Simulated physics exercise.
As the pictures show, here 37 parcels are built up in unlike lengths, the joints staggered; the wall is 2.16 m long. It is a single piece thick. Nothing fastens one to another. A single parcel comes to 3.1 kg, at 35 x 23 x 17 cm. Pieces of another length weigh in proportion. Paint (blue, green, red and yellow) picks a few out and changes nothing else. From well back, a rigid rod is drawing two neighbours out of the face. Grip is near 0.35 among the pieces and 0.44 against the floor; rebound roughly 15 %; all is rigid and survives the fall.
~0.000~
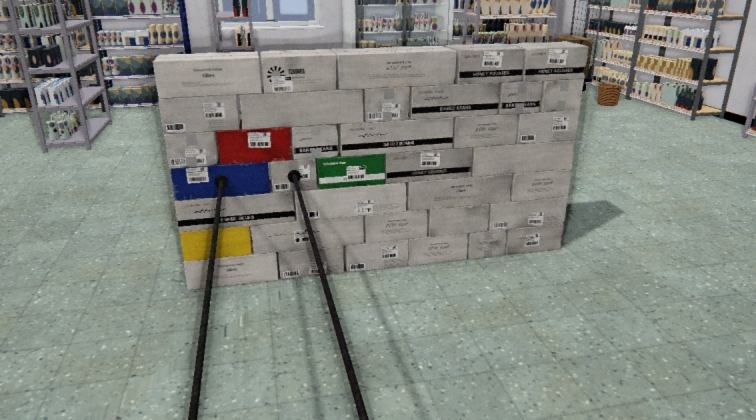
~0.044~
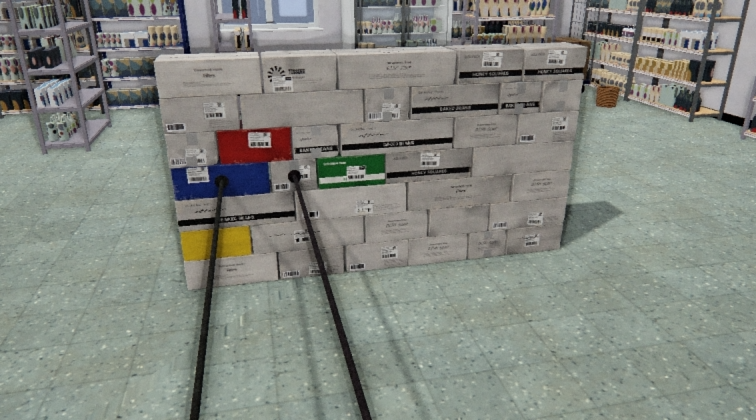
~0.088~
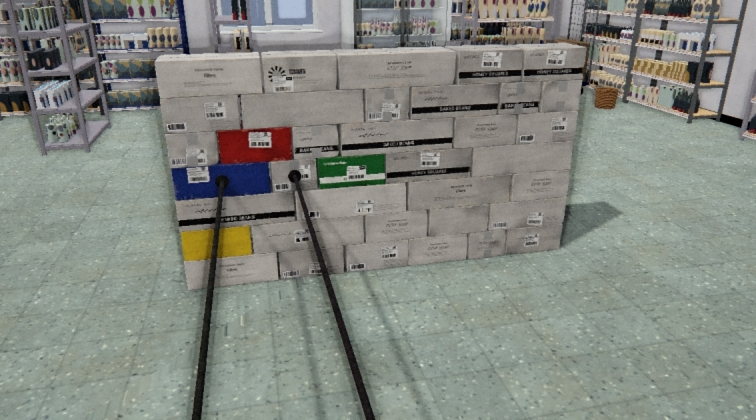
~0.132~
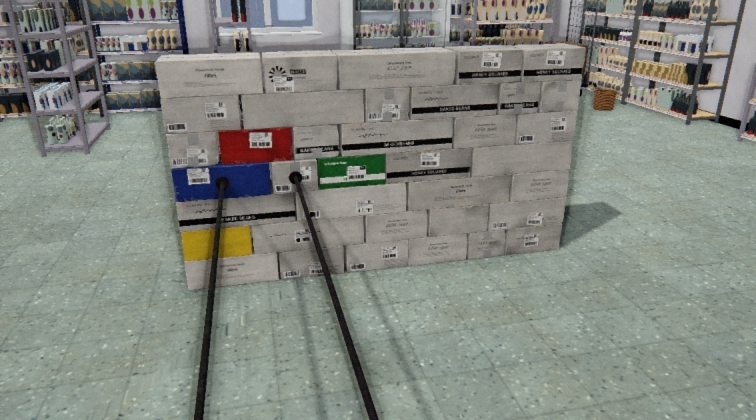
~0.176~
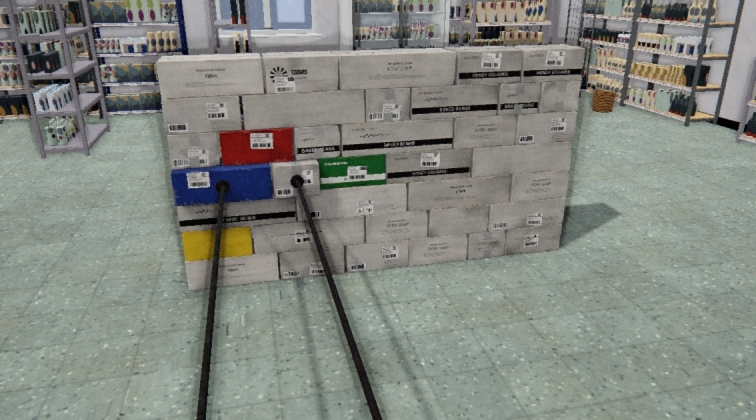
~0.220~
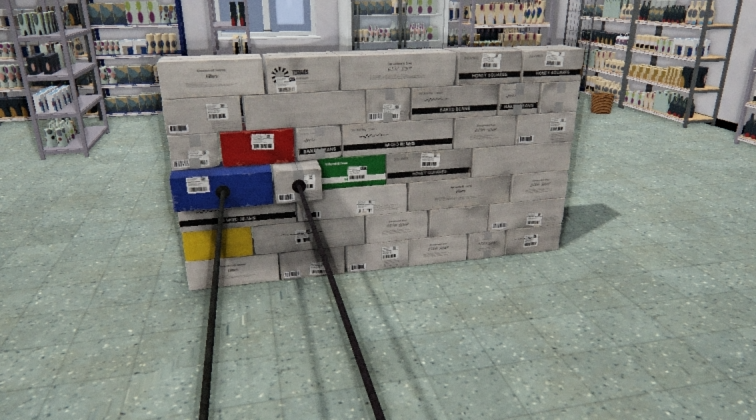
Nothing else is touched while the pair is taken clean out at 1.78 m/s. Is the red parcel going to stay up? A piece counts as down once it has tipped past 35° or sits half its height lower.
In the end the red parcel falls.
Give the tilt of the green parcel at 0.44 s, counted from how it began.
About 0°.
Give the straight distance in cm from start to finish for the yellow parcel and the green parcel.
Yellow 0, green 0.
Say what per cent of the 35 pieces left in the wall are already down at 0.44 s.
At that moment 10 per cent.
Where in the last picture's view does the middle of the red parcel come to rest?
Around (285, 277).
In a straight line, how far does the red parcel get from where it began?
Roughly 70 cm away.
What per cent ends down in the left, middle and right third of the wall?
Left 30, middle 0, right 0 per cent.
Around 0.44 s, 3 of the 35 other parcels down; red parcel tipped 39°, 11 cm lower.
Around 0.90 s, 4 of the 35 other parcels down; red parcel on its side.
Finally (1.8 s), 4 of the 35 other parcels down; red parcel on its side; green parcel unmoved; yellow parcel unmoved. Seen by the last camera, middles, red parcel near (285, 277), green parcel near (349, 166).
